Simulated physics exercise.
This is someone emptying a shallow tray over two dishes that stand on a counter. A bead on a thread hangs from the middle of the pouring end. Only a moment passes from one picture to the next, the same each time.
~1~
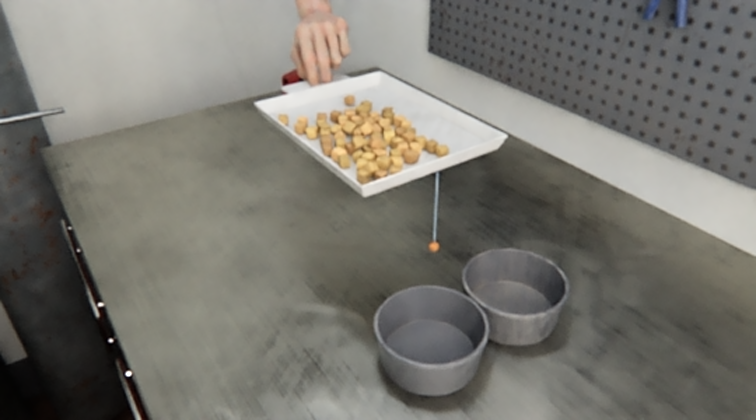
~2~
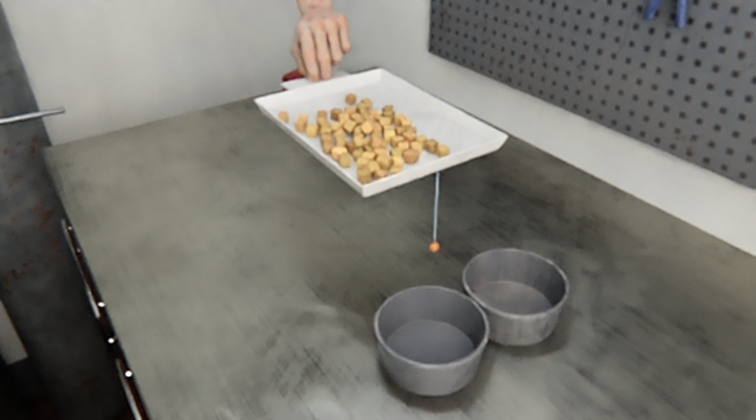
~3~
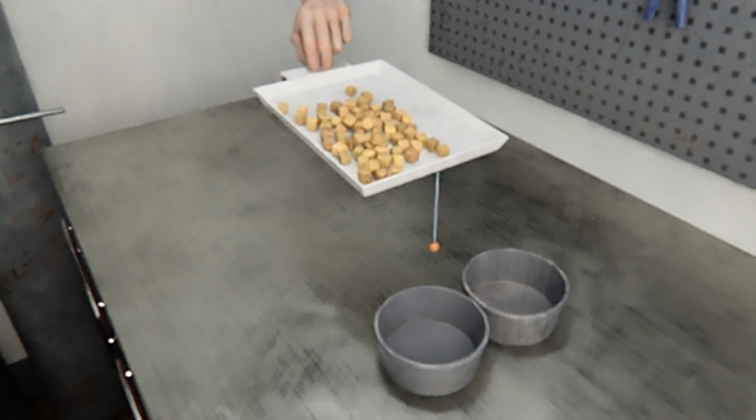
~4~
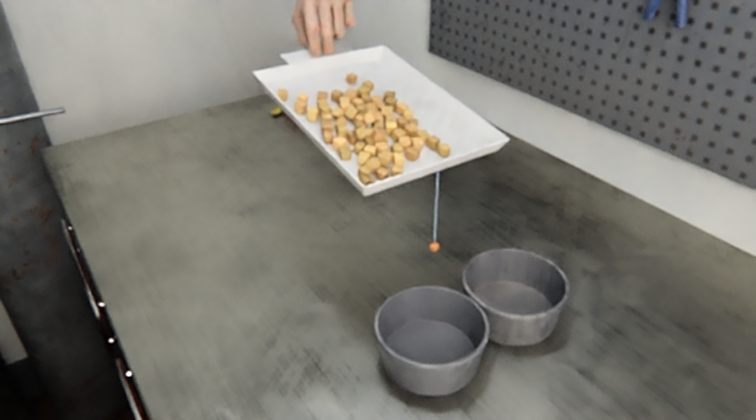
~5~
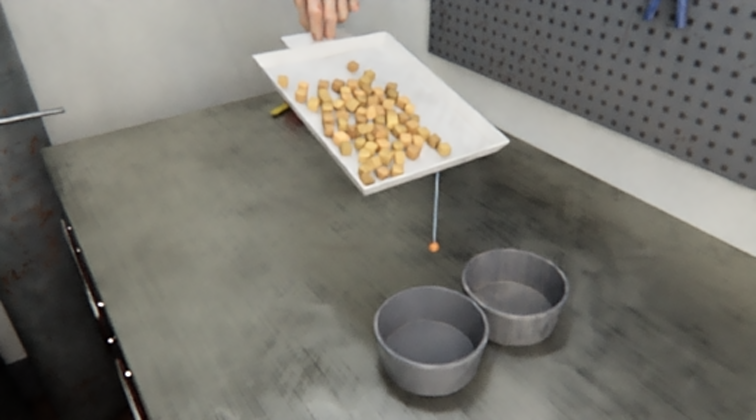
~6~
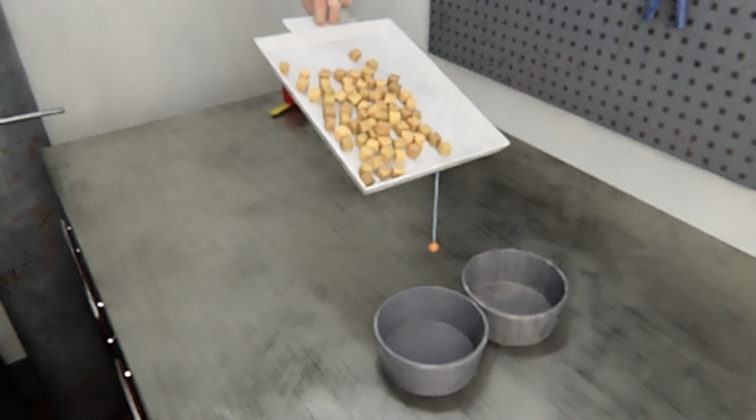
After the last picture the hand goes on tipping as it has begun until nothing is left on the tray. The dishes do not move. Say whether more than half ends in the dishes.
In the dishes lies over half of it.
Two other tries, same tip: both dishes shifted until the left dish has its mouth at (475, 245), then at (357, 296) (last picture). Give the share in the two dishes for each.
In turn 40 and 20 in a hundred.
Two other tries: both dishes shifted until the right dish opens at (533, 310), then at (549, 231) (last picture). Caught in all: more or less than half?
The first try: Below a half. The second: Over half.
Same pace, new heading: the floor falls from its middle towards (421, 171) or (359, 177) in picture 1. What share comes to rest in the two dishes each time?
About 80 and 0 per cent.
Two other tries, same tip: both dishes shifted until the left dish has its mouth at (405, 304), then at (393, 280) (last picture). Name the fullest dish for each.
In turn: The right one; the right dish.
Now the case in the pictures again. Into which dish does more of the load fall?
More ends in right.
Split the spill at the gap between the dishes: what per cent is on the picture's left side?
Close to 30 per cent.
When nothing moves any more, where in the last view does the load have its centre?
At about (509, 309).
Soon, tray tipped steeply; nearly all on the tray; a stray few in the right dish; a stray few in the air.
A while on, tray tipped past a quarter turn; a small part on the tray; a small part in the left dish; about a third in the right dish; a small part outside both; about a quarter in the air.
Towards the end, tray tipped past a quarter turn; about a quarter in the left dish; about half in the right dish; about a quarter outside both.
Finally, tray tipped past a quarter turn; about a quarter in the left dish; about half in the right dish; about a quarter outside both.
